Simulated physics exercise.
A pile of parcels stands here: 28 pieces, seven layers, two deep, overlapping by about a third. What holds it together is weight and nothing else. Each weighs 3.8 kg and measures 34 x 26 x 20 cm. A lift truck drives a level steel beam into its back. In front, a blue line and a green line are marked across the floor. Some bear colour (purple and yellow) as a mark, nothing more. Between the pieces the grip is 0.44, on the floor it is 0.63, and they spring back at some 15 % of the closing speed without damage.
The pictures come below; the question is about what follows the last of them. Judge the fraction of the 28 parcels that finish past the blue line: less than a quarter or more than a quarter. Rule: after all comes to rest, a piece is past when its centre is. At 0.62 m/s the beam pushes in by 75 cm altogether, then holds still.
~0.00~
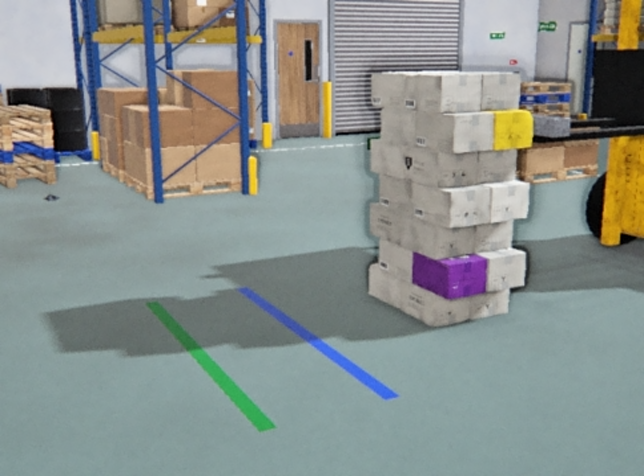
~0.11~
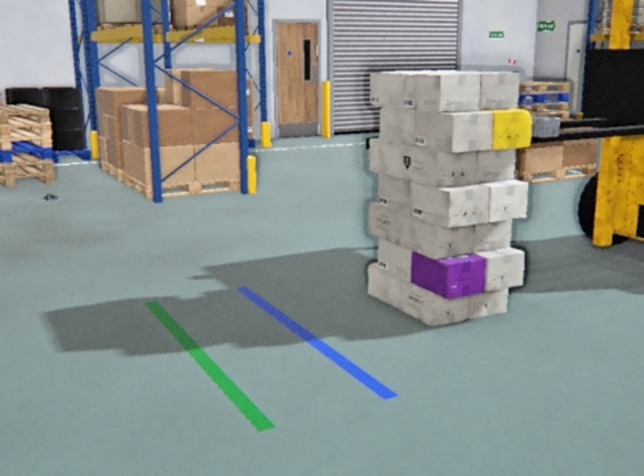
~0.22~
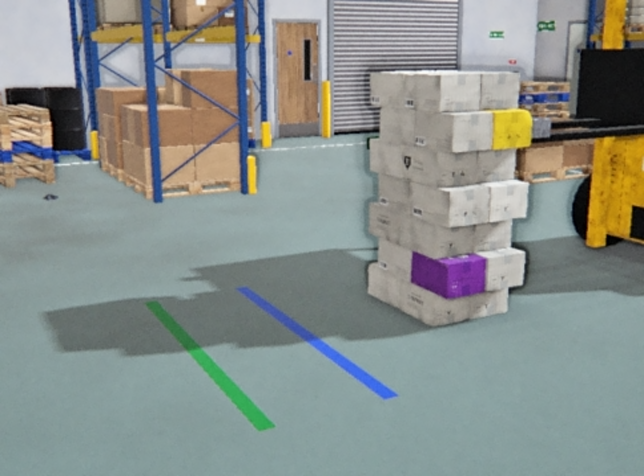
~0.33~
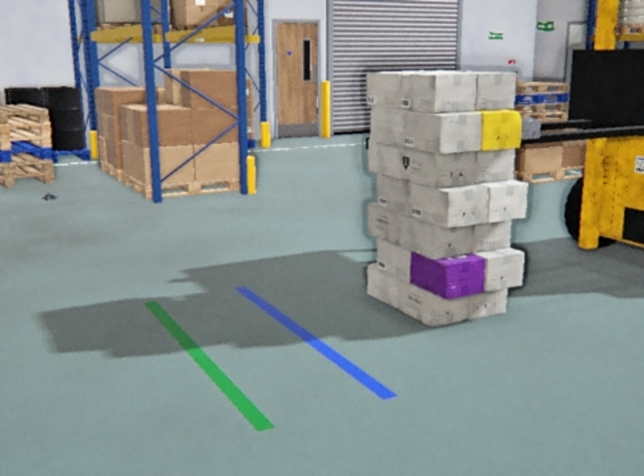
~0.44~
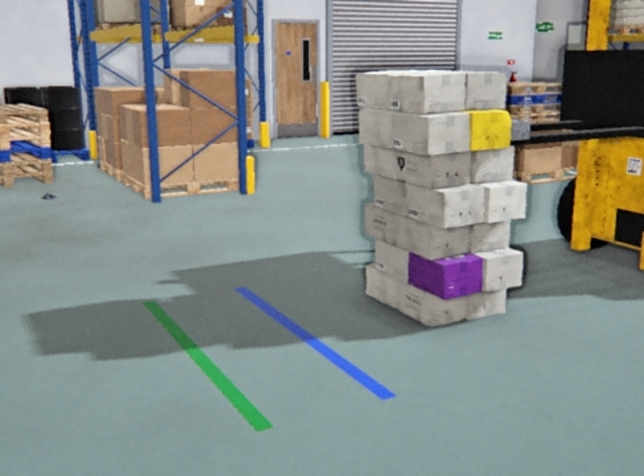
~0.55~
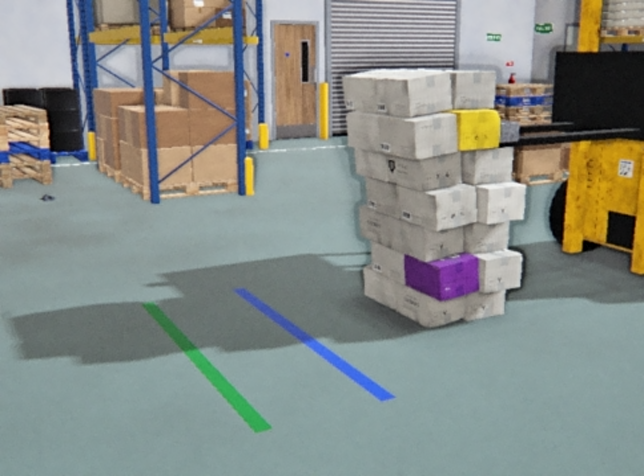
I would say over a quarter of them end past the blue line.
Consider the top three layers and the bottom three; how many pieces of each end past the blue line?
Top 9, bottom 0.
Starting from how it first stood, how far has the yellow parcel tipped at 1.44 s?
I'd estimate close to 0°.
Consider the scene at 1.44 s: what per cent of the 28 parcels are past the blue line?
30 %.
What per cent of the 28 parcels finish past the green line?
15 per cent or so.
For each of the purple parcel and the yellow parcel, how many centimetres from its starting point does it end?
Purple 50 cm, yellow 140 cm.
Around 1.02 s, none of the 28 parcels past the blue line, 18 disturbed; yellow parcel tipped 30°; purple parcel tipped 27°.
Around 1.44 s, 8 of the 28 parcels past the blue line; purple parcel on its side; yellow parcel 70 cm lower.
Finally (3.1 s), 11 of the 28 parcels past the blue line; purple parcel on its side; yellow parcel tipped 40°, 77 cm lower. That is 39 per cent. Seen by the last camera, middles, purple parcel near (377, 313), yellow parcel near (306, 293).
